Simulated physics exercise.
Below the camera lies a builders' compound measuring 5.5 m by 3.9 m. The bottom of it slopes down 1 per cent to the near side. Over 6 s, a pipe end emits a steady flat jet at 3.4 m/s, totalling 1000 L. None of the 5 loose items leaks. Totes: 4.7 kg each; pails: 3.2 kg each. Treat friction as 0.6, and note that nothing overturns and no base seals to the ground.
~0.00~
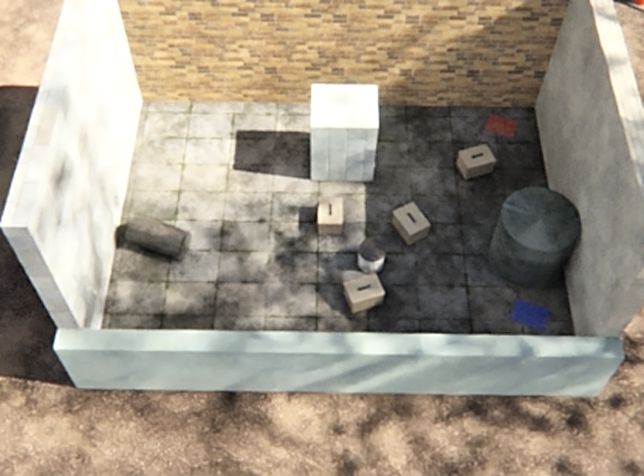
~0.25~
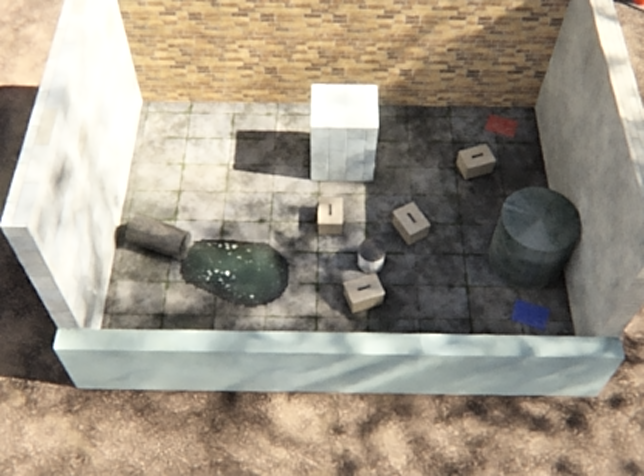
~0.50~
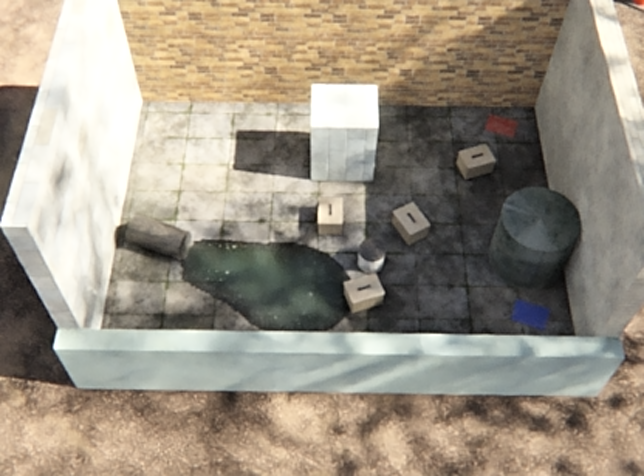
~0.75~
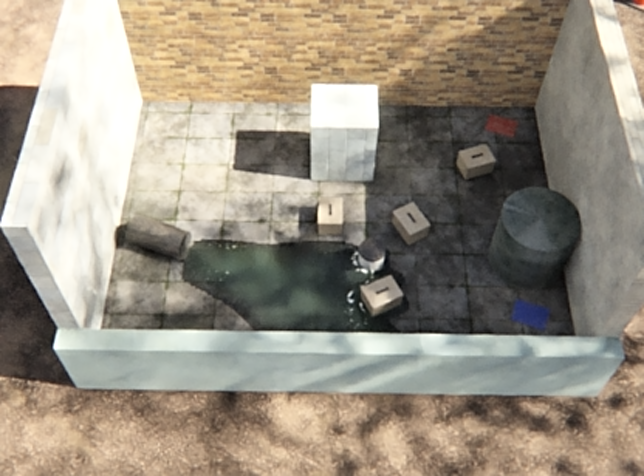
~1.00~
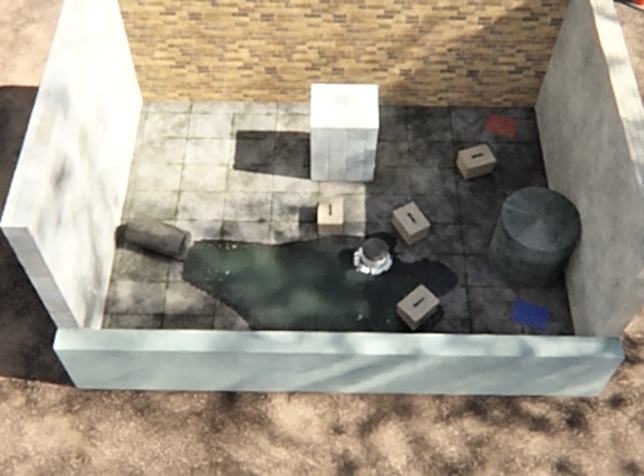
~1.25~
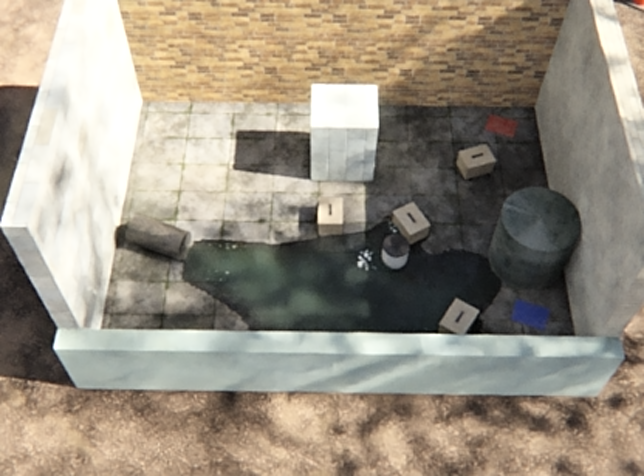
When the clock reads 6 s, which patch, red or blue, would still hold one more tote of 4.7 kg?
The red patch.
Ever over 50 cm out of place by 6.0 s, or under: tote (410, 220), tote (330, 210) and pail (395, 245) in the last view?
Taking them in order, the first is above the mark, the second below the mark and the third above the mark.
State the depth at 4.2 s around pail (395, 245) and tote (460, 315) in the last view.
I'd estimate 3 cm for the first and 26 cm for the second.
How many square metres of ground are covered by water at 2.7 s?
The covered patch comes to about 7.0 m2.
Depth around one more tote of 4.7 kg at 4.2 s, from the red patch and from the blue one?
I'd say close to 0 cm, and close to 16 cm for the other.
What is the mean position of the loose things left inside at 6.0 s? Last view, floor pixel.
They average out to somewhere around (426, 180).
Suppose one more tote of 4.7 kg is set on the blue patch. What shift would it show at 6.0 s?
I'd put it near 200 cm.
After 1.8 s on red it would be 0 cm off in 0 cm of water; on blue it would be 22 cm off in 5 cm of water.
After 2.7 s on red it would be 0 cm off in 0 cm of water; on blue it would be 22 cm off in 23 cm of water.
After 4.2 s on red it would be 0 cm off in 0 cm of water; on blue it would be 87 cm off in 16 cm of water.
After 6.0 s on red it would be 2 cm off in 4 cm of water; on blue it would be 188 cm off in 7 cm of water.
